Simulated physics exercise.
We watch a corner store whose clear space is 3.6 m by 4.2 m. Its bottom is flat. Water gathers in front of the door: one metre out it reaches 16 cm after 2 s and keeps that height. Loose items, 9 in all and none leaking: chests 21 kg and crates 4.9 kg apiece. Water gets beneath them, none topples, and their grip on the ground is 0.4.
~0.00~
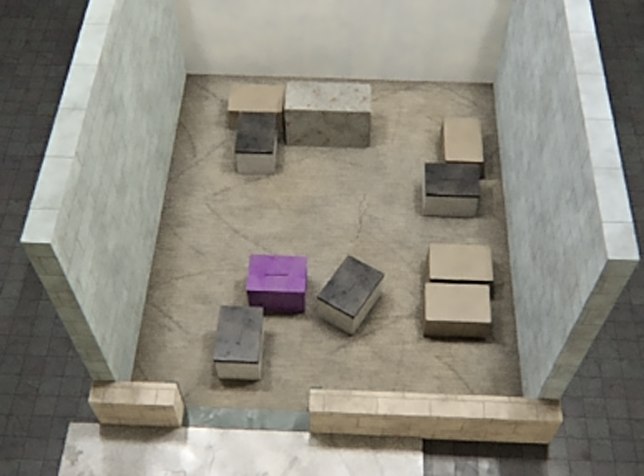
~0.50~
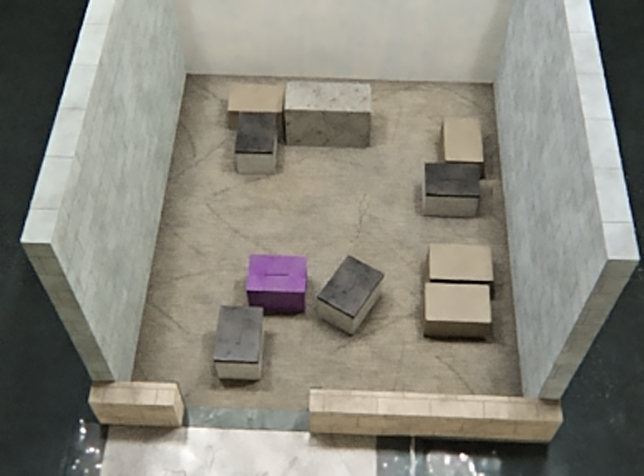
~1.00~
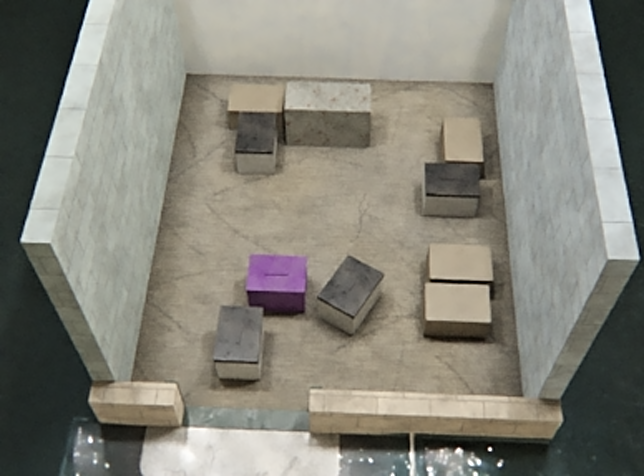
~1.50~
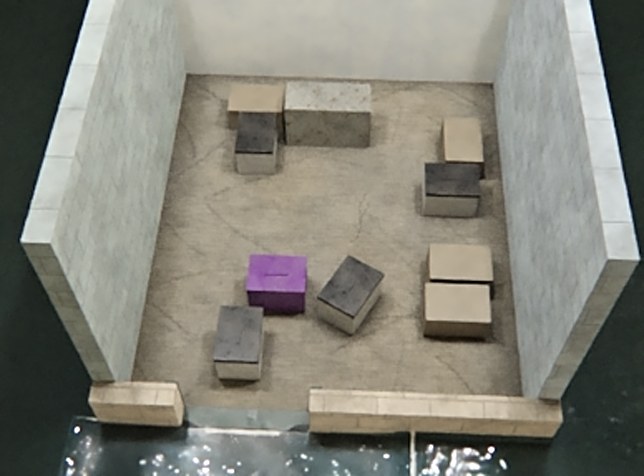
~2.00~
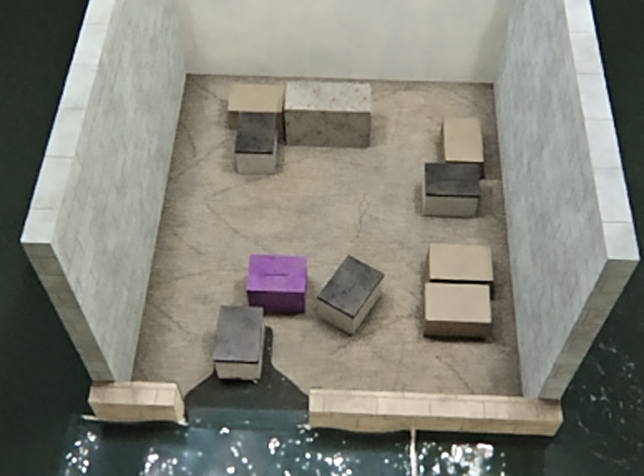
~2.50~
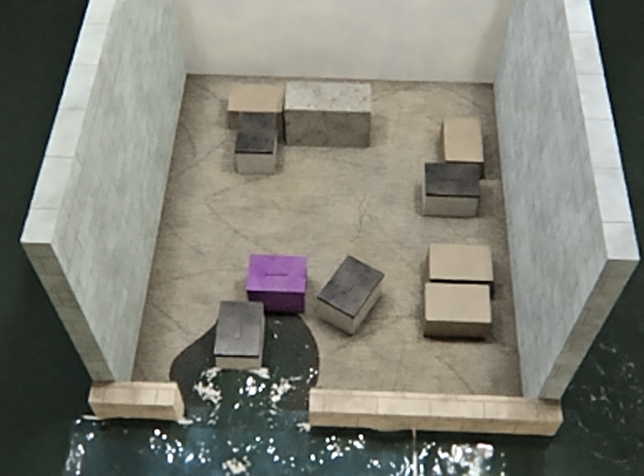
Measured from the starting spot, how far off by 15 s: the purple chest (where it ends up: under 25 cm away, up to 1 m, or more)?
Purple chest gets carried off.
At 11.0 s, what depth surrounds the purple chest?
Roughly 7 cm.
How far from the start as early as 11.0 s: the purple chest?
About 100 cm.
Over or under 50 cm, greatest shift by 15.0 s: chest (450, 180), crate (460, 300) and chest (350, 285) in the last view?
In turn: Past it, over, less.
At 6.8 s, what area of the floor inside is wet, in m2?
Some 12 m2.
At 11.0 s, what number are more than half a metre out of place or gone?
3 of them.
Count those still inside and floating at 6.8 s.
1 of them.
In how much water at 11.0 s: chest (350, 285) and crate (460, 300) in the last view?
Roughly 6 and 4 cm.
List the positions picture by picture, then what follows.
The first frame shows the purple chest at (277, 273), on the bottom; water covers 0.0 m2; 0 of 9 have shifted.
The second frame shows the purple chest at (277, 273), on the bottom; 0.0 m2 under water; 0 of 9 have shifted.
The third frame shows the purple chest at (277, 273), on the bottom; 0.0 m2 under water; 0 of 9 have shifted.
The fourth frame shows the purple chest at (277, 273), on the bottom; water covers 0.0 m2; 0 of 9 have shifted.
The fifth frame shows the purple chest at (277, 273), on the bottom; 0.3 m2 under water; 0 of 9 have shifted.
The sixth frame shows the purple chest at (277, 273), on the bottom; 0.8 m2 under water; 1 of 9 have shifted.
After 3.5 s the purple chest is near (279, 253), 0.2 m from its start, aground; 0 afloat.
After 6.8 s the purple chest is near (282, 215), 0.7 m from its start, aground; 1 afloat.
After 11.0 s the purple chest is near (286, 189), 1.0 m from its start, aground; 5 afloat.
After 15.0 s the purple chest is near (305, 142), 1.6 m from its start, afloat; 7 afloat.
